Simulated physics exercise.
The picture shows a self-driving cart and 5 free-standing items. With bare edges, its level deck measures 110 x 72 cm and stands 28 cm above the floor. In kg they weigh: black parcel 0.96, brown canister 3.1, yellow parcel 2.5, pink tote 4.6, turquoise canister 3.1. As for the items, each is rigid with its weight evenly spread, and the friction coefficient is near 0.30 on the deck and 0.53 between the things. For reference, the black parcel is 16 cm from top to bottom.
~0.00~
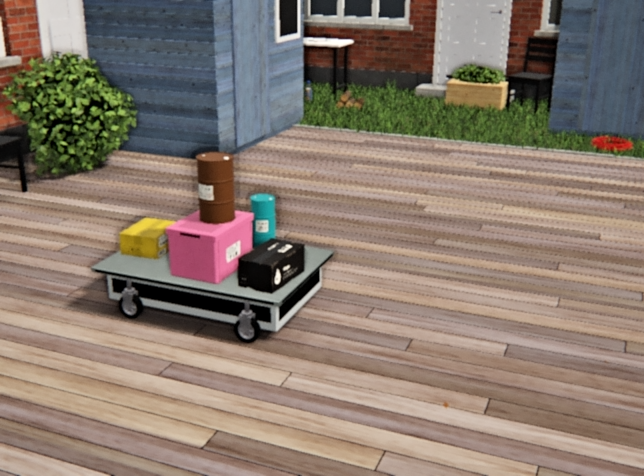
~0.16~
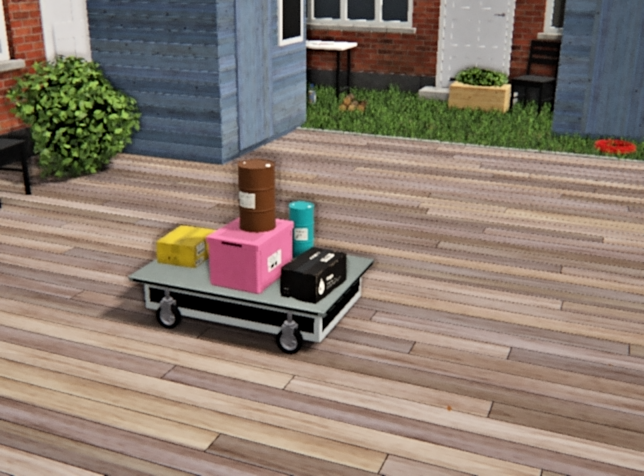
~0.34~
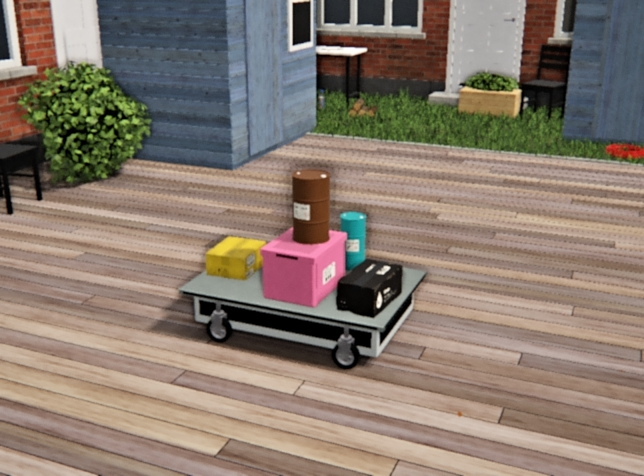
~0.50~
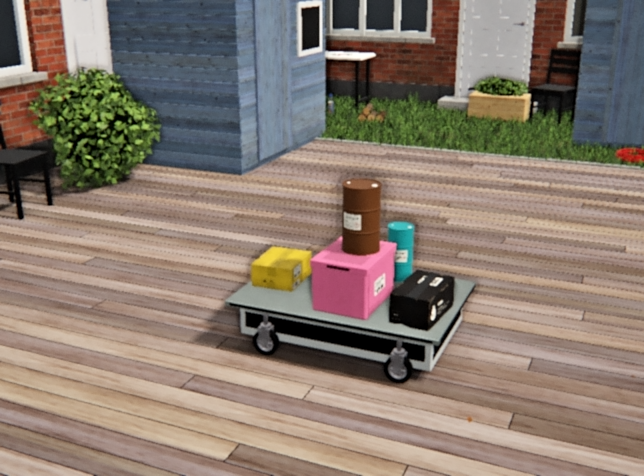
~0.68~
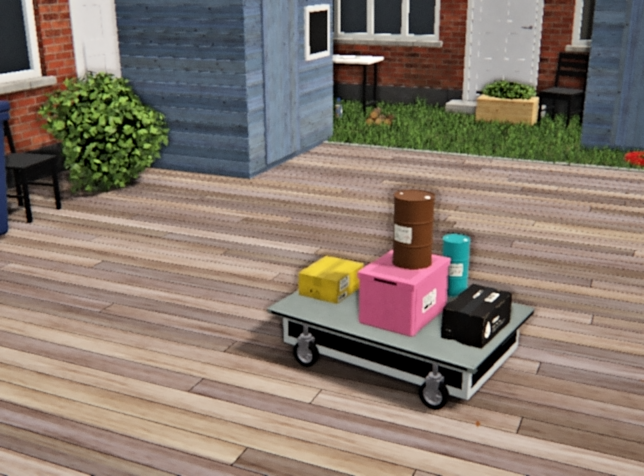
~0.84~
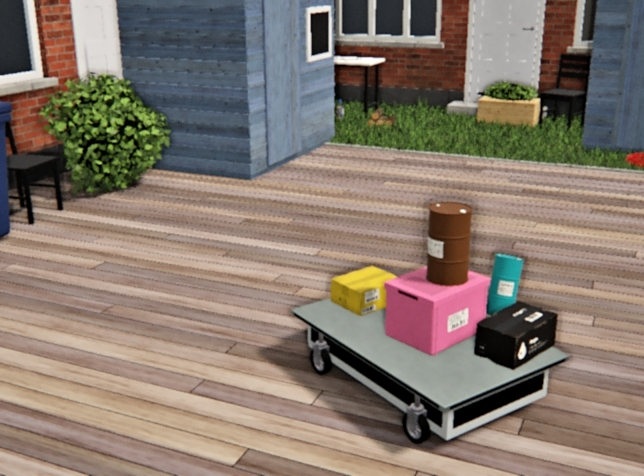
A flat cart carrying boxes, a brown barrel and a turquoise canister rolled rightward across a wooden deck, then turned toward the viewer as the load shifted a little on top.
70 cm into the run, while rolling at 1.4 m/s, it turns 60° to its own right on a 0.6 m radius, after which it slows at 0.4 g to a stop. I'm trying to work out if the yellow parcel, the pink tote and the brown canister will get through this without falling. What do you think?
My prediction: The yellow parcel will remain balanced. The pink tote will remain balanced. The brown canister will remain balanced.
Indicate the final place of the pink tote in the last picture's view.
Roughly (502, 405).
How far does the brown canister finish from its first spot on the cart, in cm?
It ends up around 34 cm from its start.
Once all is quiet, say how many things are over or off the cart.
Tally: 2.
After 0.94 s, cart has run 132 cm, turned 45°; brown canister slid 24 cm near (467, 254); pink tote slid 24 cm near (452, 320); black parcel slid 50 cm.
After 1.04 s, cart has run 146 cm, turned 55°; black parcel now off the cart; brown canister slid 31 cm near (482, 268); pink tote slid 30 cm near (465, 335).
After 1.24 s, cart has run 172 cm, turned 60°; brown canister slid 32 cm near (500, 297); pink tote slid 31 cm near (481, 368); yellow parcel slid 2 cm near (413, 334).
After 1.54 s, cart has run 188 cm, turned 60°, stopped; brown canister slid 32 cm near (521, 325); pink tote slid 32 cm near (500, 401); yellow parcel slid 7 cm near (424, 356).
At rest (2.0 s), off the cart and tipped over, black parcel and turquoise canister; not toppled but over 10 cm from the start, brown canister and pink tote; the last one in place, give or take 10 cm. In the last view, yellow parcel near (424, 358), pink tote near (502, 405).
